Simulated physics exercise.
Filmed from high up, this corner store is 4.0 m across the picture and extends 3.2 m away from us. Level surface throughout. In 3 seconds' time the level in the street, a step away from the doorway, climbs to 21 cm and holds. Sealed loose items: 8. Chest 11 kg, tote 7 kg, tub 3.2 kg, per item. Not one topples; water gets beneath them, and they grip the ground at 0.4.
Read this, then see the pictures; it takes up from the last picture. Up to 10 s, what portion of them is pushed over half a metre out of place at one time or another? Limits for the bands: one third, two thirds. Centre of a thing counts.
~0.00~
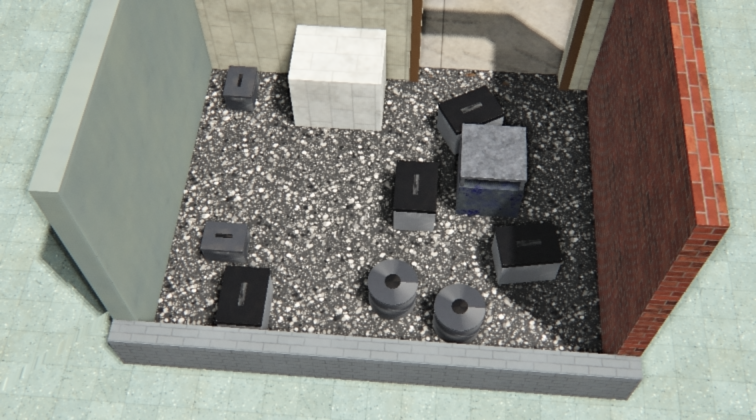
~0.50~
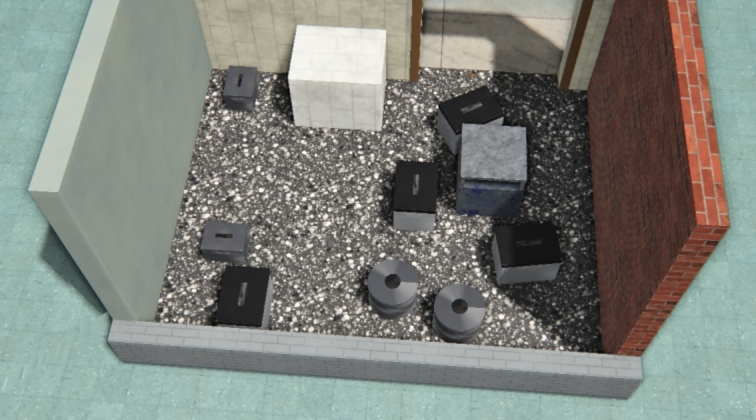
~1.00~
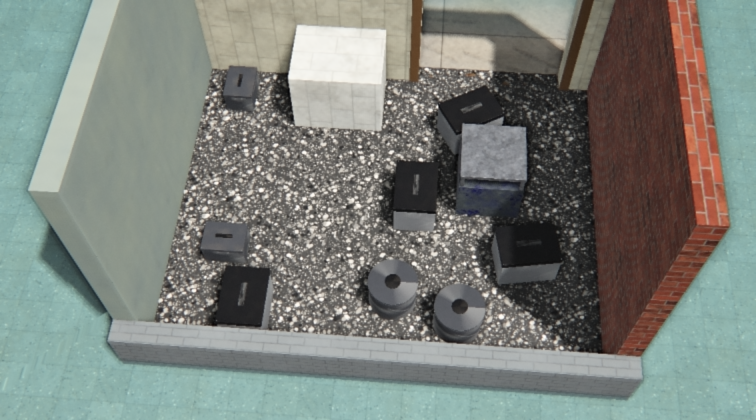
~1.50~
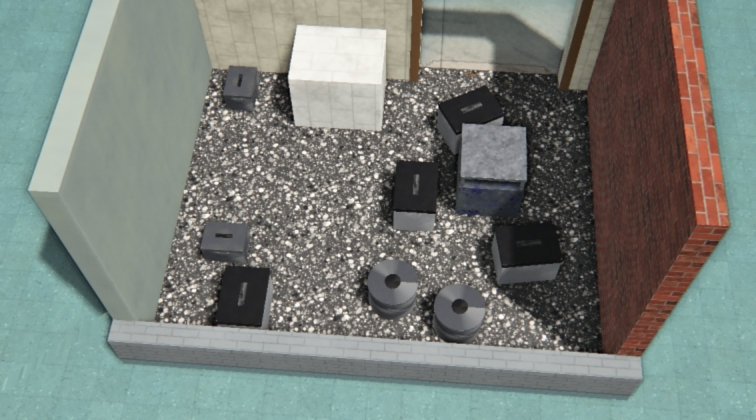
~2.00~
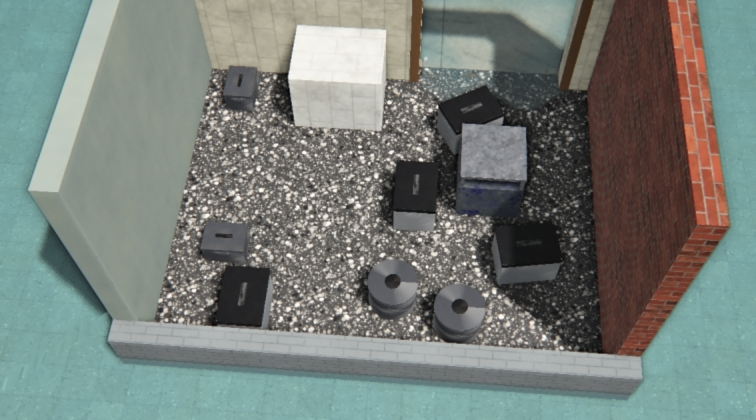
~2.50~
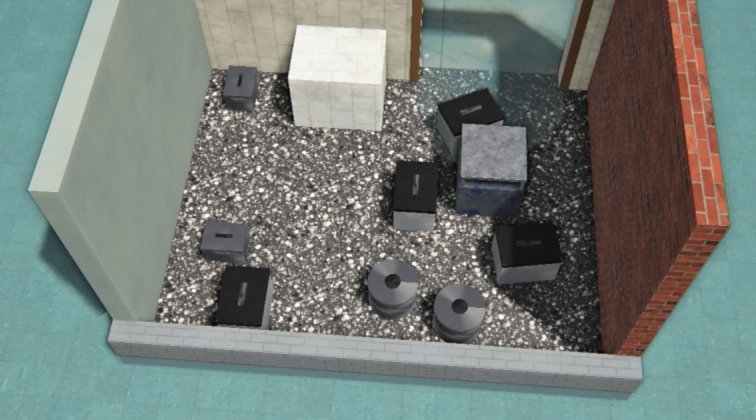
Band: Top, two thirds or more.
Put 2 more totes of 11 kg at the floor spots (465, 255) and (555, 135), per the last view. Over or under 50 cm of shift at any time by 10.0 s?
In that order: Within the mark, beyond the mark.
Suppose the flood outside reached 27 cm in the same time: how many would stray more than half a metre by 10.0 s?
In that case 7 of them.
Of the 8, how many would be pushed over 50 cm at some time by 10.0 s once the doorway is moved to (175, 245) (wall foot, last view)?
The count would be 7.
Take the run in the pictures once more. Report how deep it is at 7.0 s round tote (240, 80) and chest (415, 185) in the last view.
Close to 3 and 7 centimetres.
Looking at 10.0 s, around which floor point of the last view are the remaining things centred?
The centre is close to (266, 231).
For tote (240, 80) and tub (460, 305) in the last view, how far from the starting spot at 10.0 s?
One is off by 40 cm, the other by 150 cm, in the order asked.
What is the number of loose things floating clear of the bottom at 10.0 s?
The count is 8.
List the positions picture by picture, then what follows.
The first frame shows a chest at (472, 108), on the bottom; a chest at (243, 295) rests on the ground; water covers 0.0 m2; 0 of 8 have shifted.
The second frame shows a chest at (472, 108), on the bottom; a chest at (243, 295), on the bottom; water covers 0.0 m2; 0 of 8 have shifted.
The third frame shows a chest at (472, 108), on the bottom; a chest at (243, 295) rests on the ground; 0.0 m2 under water; 0 of 8 have shifted.
The fourth frame shows a chest at (472, 108), on the bottom; a chest at (243, 295) rests on the ground; 0.0 m2 under water; 0 of 8 have shifted.
The fifth frame shows a chest at (472, 108), on the bottom; a chest at (243, 295), on the bottom; water covers 0.2 m2; 0 of 8 have shifted.
The sixth frame shows a chest at (471, 110) rests on the ground; a chest at (243, 295) rests on the ground; 0.9 m2 under water; 0 of 8 have shifted.
After 3.5 s 0 of 8 are over 50 cm from their spots; 0 afloat.
After 4.5 s 1 of 8 are over 50 cm from their spots; 1 afloat.
After 7.0 s 6 of 8 are over 50 cm from their spots; 7 afloat.
After 10.0 s 5 of 8 are over 50 cm from their spots, and 6 have been at some point; 8 afloat.
